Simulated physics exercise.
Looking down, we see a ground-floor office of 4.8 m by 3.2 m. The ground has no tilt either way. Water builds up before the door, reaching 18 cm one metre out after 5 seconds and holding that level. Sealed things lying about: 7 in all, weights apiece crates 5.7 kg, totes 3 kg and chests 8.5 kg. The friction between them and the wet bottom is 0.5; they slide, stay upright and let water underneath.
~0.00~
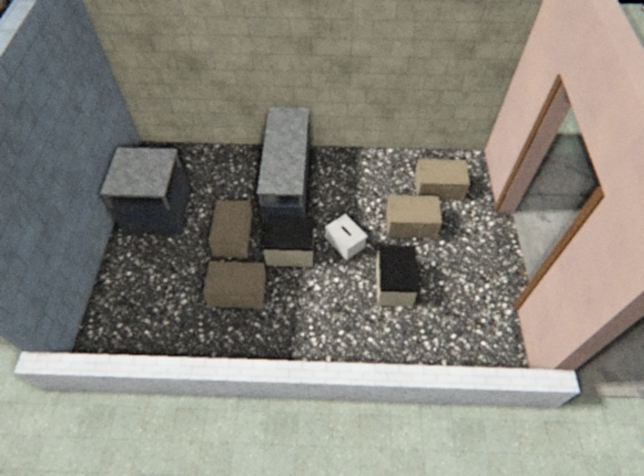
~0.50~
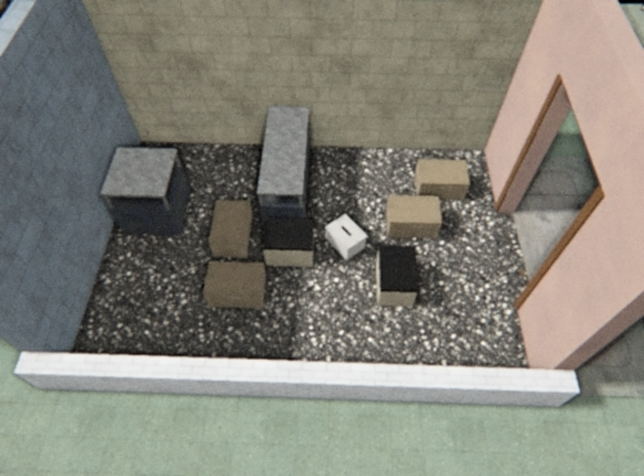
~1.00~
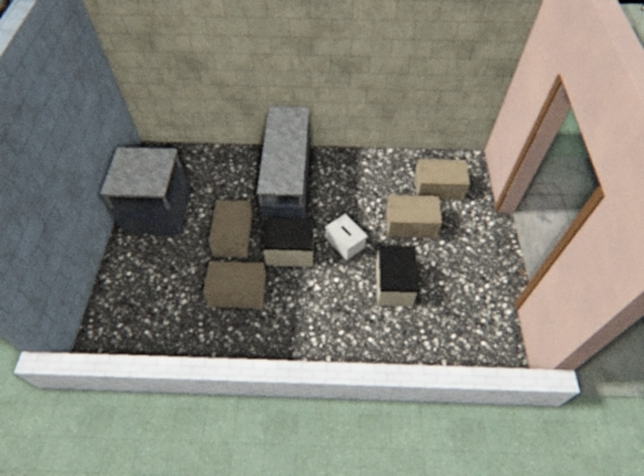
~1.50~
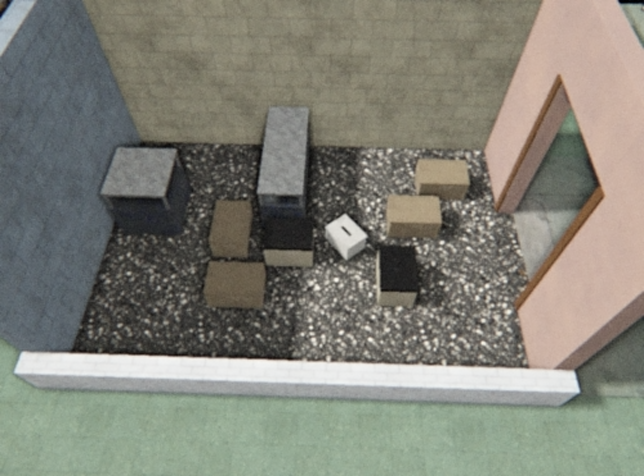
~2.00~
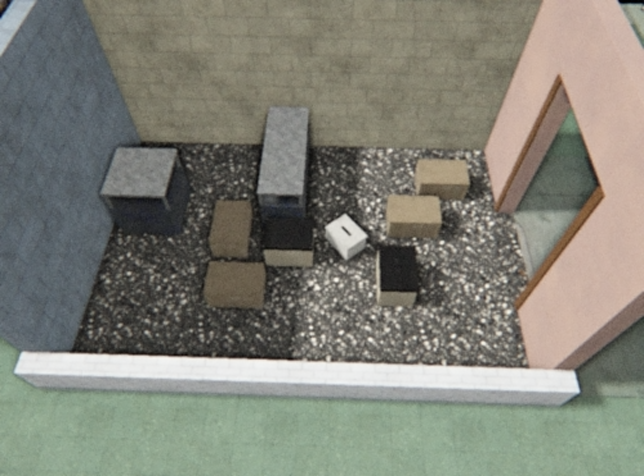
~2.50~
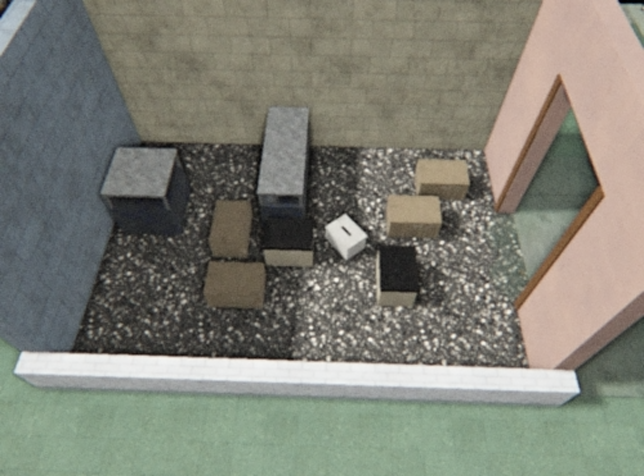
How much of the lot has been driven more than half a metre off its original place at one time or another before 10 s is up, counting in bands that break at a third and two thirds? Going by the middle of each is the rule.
I would put it at at least two thirds.
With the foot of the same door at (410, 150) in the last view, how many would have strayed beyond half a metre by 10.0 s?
That would give 5.
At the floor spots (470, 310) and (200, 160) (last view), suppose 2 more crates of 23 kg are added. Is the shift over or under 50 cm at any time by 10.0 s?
The first: Falls below it. The second: Falls below it.
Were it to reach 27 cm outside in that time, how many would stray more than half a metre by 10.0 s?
The answer would then be 7.
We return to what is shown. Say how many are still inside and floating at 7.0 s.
Total: 3.
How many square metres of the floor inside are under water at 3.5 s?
Close to 1.0 m2, I'd say.
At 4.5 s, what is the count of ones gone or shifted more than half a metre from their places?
By then 0.
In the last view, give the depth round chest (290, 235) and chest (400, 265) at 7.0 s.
About 5 and 6 cm.
After 3.5 s 0 of 7 are over 50 cm from their spots; 0 afloat.
After 4.5 s 0 of 7 are over 50 cm from their spots; 0 afloat.
After 7.0 s 2 of 7 are over 50 cm from their spots; 3 afloat.
After 10.0 s 5 of 7 are over 50 cm from their spots, and 5 have been at some point; 7 afloat.
